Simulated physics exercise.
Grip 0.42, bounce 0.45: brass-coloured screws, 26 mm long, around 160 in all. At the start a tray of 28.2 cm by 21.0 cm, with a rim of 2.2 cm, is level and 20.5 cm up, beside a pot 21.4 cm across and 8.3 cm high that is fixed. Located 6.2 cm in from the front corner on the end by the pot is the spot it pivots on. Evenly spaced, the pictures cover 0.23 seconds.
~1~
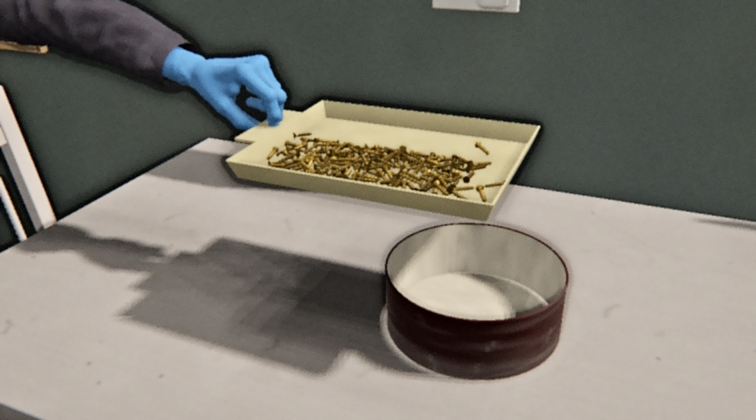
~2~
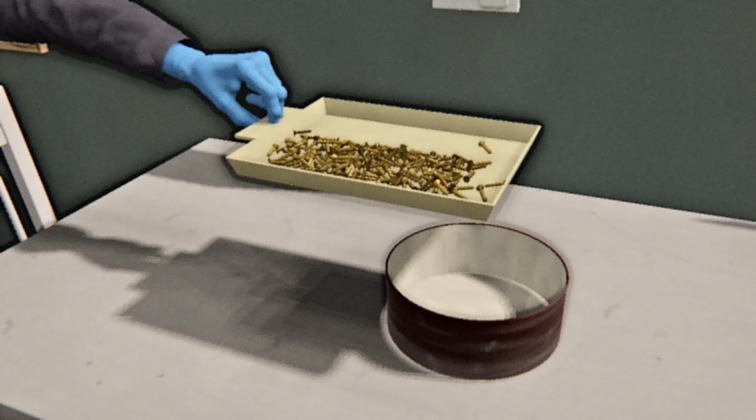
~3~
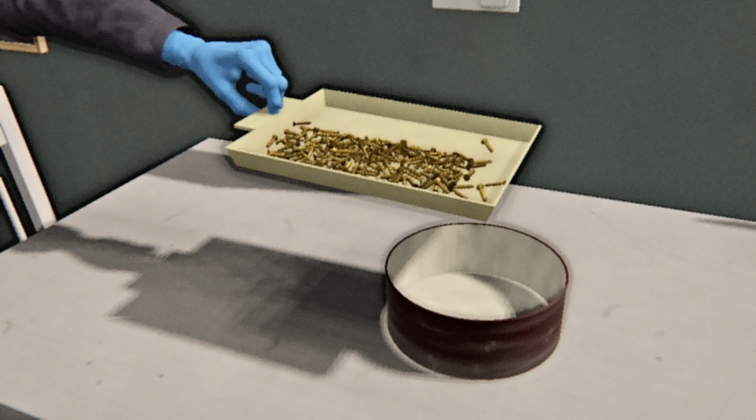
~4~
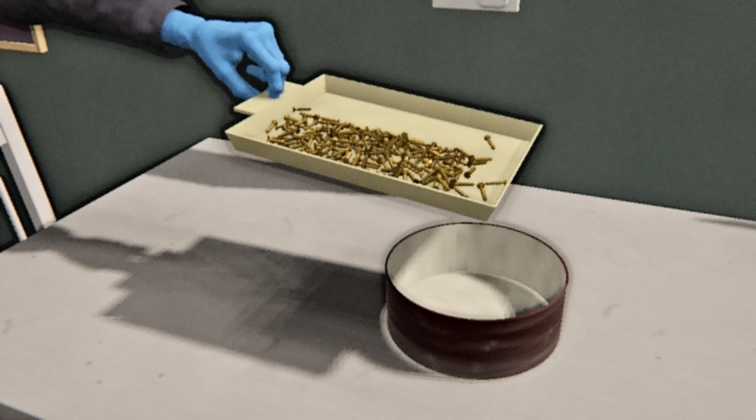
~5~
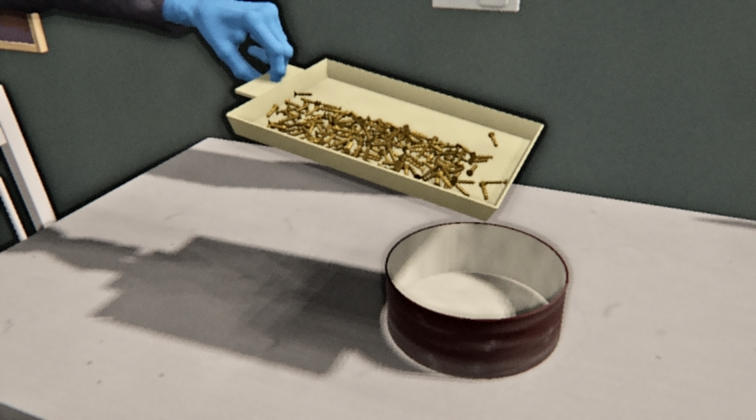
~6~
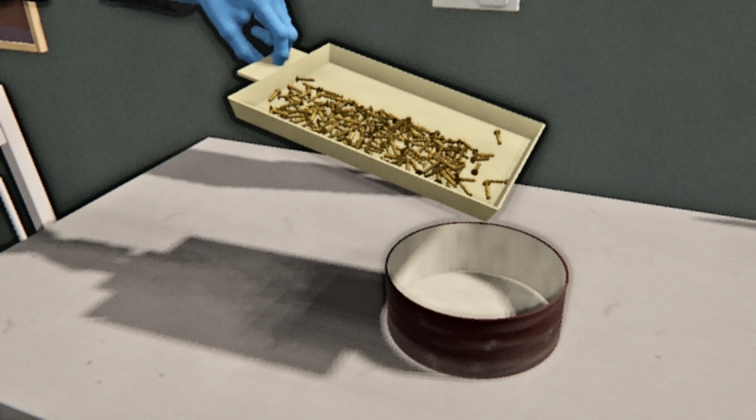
Above a pale table, a blue-gloved hand gradually tilts a tray of brass-coloured screws rightward.
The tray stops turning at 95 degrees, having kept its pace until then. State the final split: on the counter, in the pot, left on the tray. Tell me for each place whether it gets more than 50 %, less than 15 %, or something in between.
Counter: It's going to get the main portion of the load, pot: It's going to get a solid slice of the load, tray: It's going to get a small sliver of the load.
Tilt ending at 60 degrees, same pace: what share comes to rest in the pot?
In that case it comes to about 15 in a hundred.
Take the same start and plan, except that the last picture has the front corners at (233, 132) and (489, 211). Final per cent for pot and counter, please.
You'd end with pot at 10 and counter at 90.
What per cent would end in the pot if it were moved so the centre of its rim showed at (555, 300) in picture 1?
Share in pot at that spot: Some 100 in a hundred.
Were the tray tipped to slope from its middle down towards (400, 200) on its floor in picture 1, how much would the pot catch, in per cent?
My guess is roughly 15 percent.
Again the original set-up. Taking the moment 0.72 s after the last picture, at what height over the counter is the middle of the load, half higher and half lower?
Median height: Approx. 12 cm.
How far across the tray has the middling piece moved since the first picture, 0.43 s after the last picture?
By then it sits near 12 cm from where it began.
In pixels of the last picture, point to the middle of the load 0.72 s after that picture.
Estimated centre of load: Around (540, 279).
Then, 0.43 s after the last picture, tilt 53 degrees; the tray holds 100 %, the pot 0 %.
Then, 0.72 s after the last picture, tilt 79 degrees; the tray holds 35 %, the pot 10 %.
Then, 1.11 s after the last picture, tilt 95 degrees; the tray holds 0 %, the pot 30 %.
In the end, counter 65 %, pot 35 %, tray 0 %.
